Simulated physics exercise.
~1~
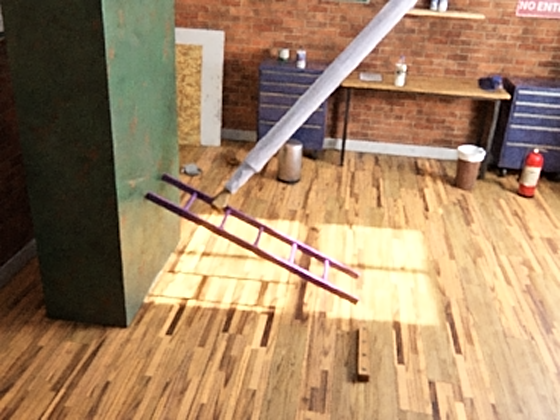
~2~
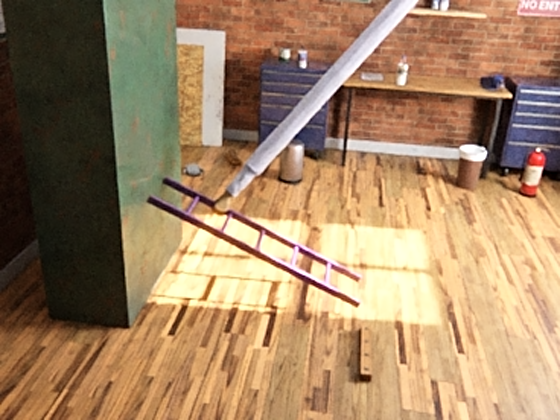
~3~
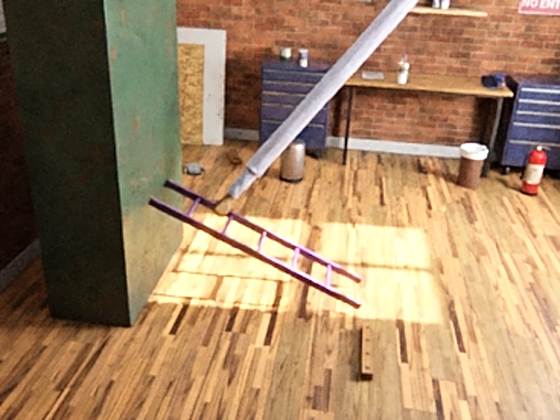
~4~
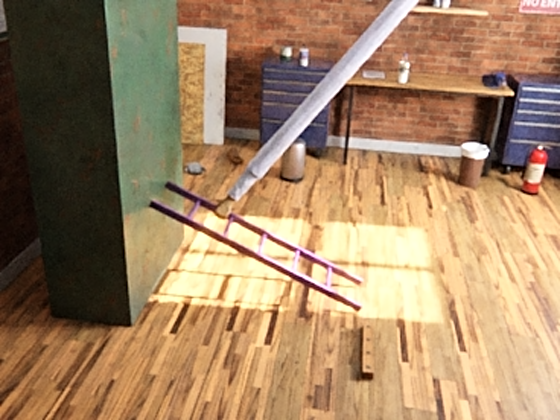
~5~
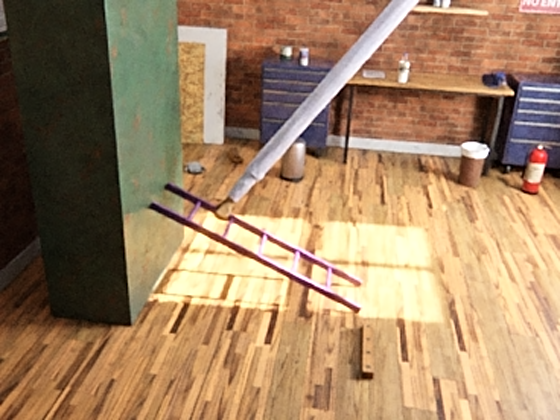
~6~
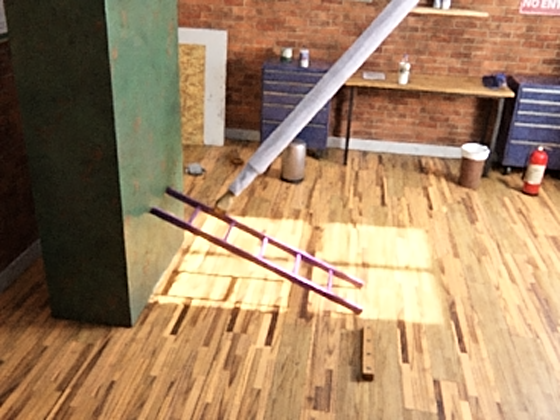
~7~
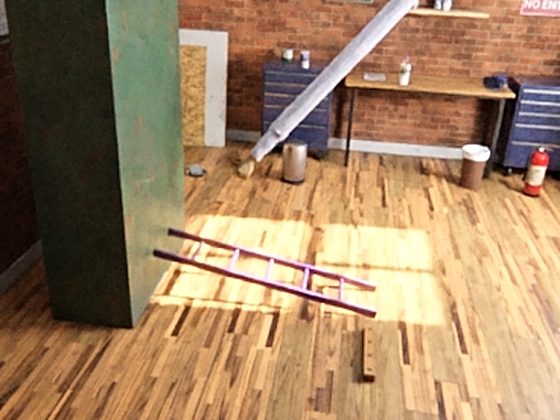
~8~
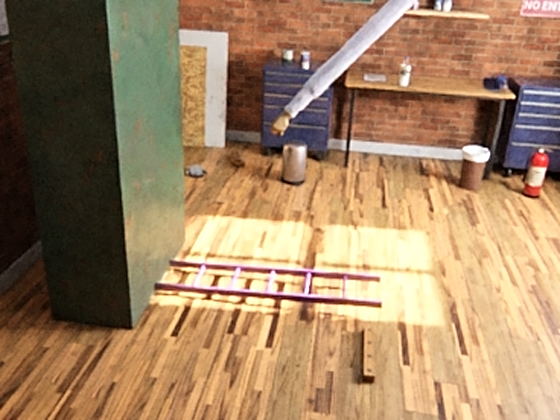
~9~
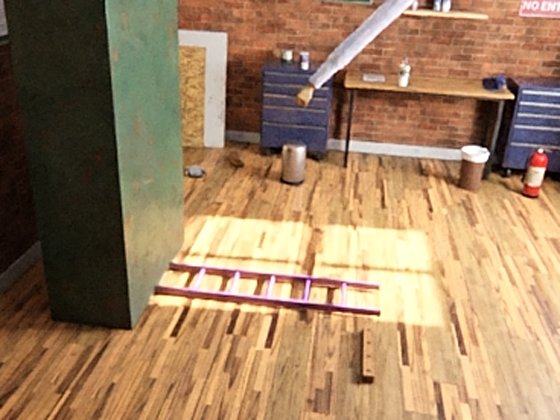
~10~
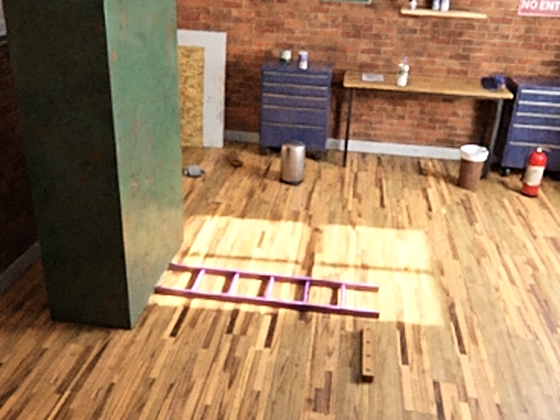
A purple ladder slants low against a tall green pillar on the left of a brick-walled workshop, seen from above by a slightly swaying camera. A long, pale grey arm reaches down from the top and holds its upper end, while a short wooden batten lies on the plank floor near its foot. Behind stand blue drawer cabinets, a wooden bench and a red extinguisher. The arm lets go and draws back, and the ladder slips down the pillar, its foot sliding slightly right. It lands flat in the sunlit patch and stays there as the arm leaves, the batten unmoved.
